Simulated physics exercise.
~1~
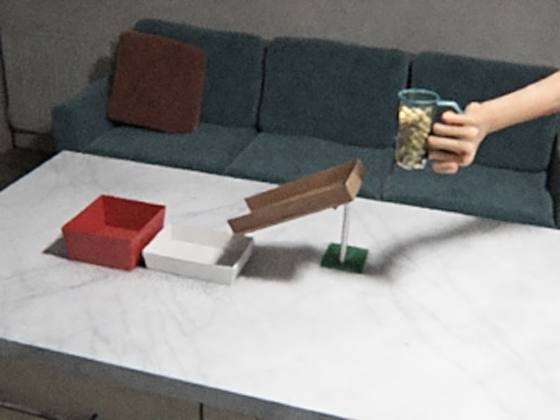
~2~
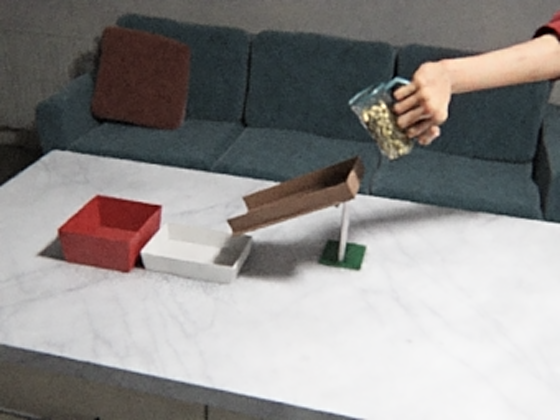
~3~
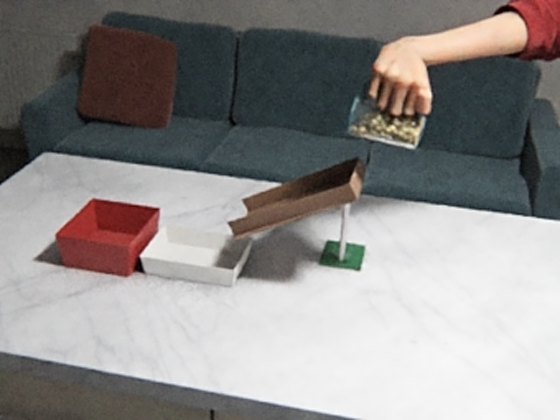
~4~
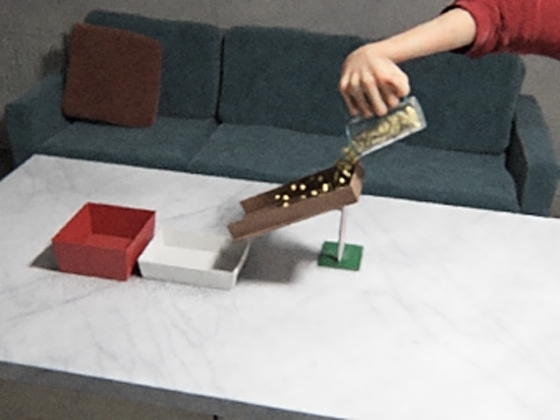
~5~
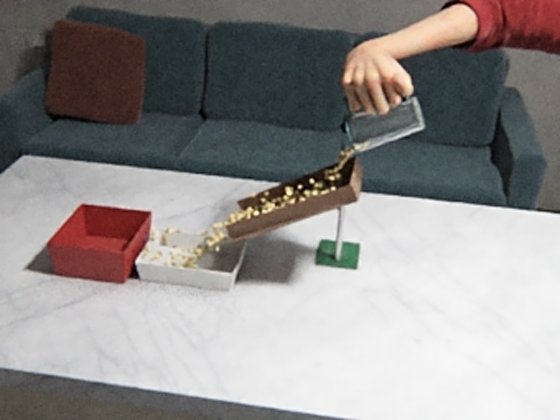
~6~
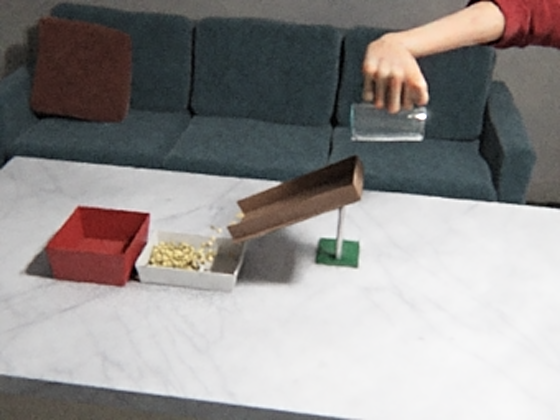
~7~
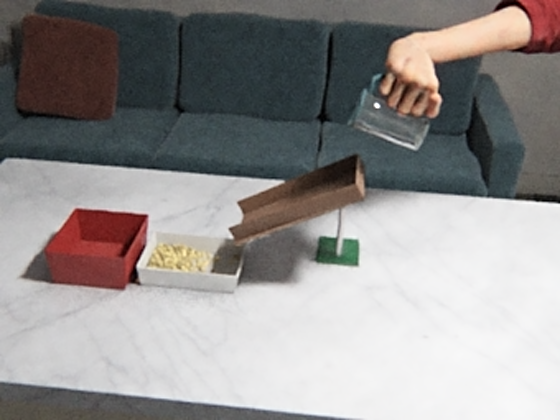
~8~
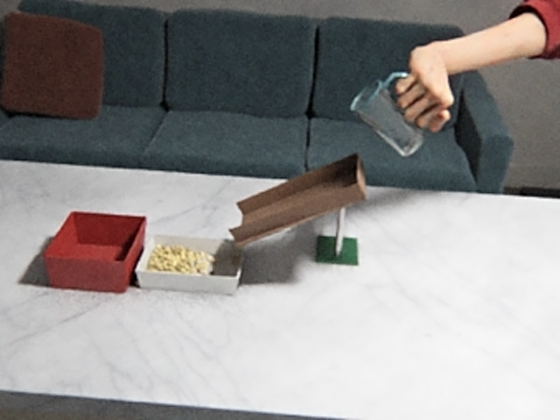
The footage shows a hand tipping a clear cup of pale beans over a fixed brown slope on a marble table; the beans slide down leftward into a white tin beside an empty red one, and the hand tilts the emptied cup partway back, with the beans resting in the white tin.
